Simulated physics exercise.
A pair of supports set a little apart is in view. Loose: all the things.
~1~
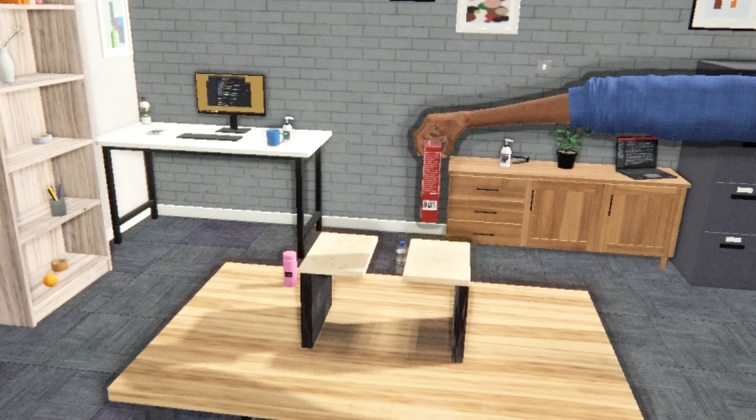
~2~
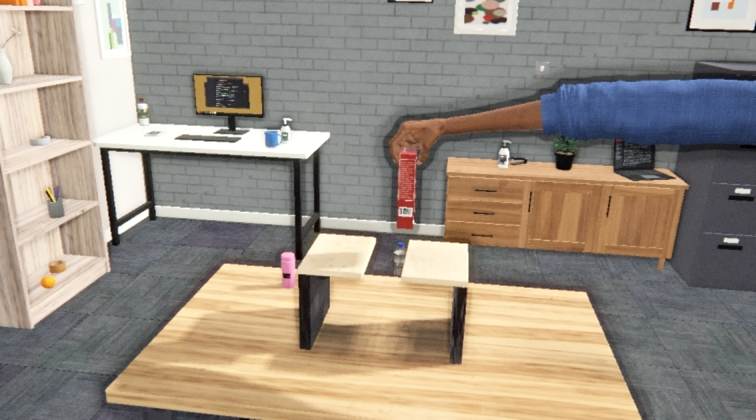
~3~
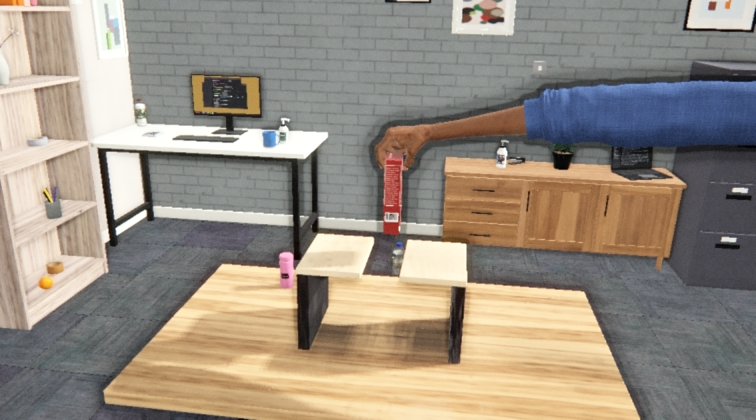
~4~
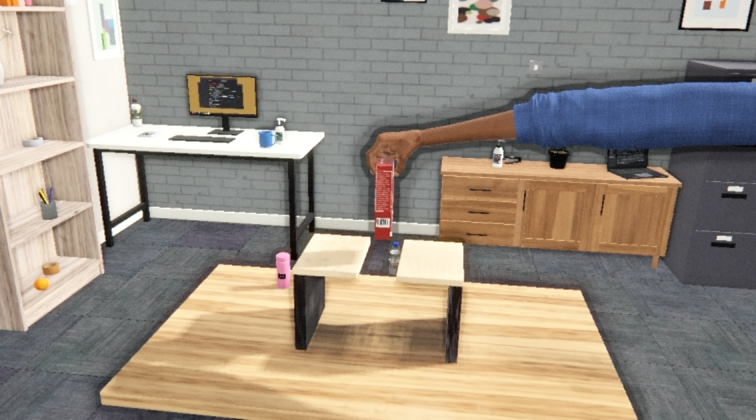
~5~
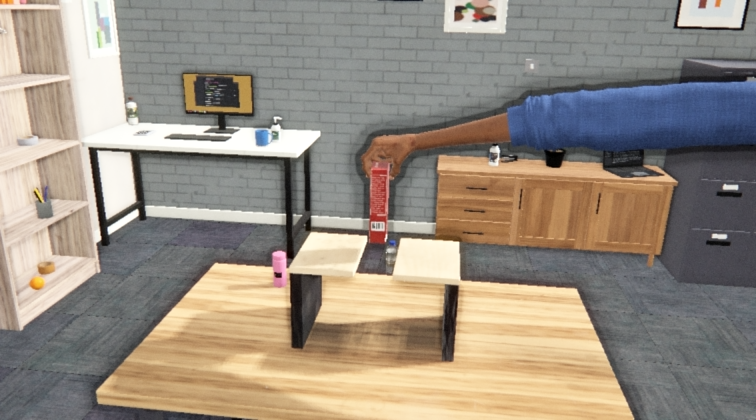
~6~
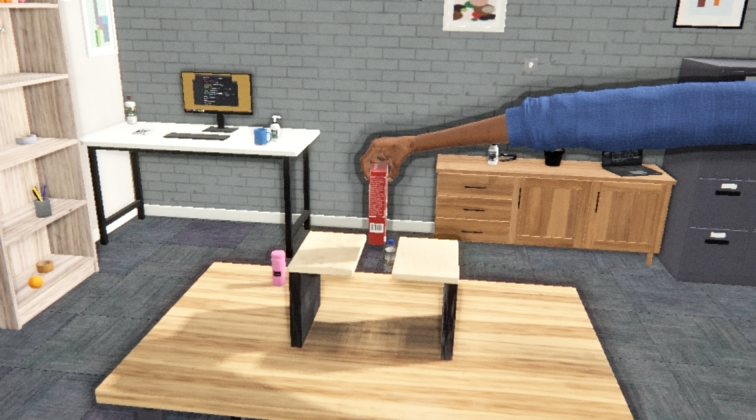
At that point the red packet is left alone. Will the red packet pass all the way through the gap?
Yes.
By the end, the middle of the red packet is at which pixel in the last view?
At about (376, 299).
Then, 0.30 s past the last view, red packet displaced well along near (377, 274).
Then, 0.40 s past the last view, red packet displaced well along near (376, 290).
Finally, moved from the start, red packet; pink shaker still in place. Final places as the last picture's camera would see them, red packet near (376, 299). The packet drops through.
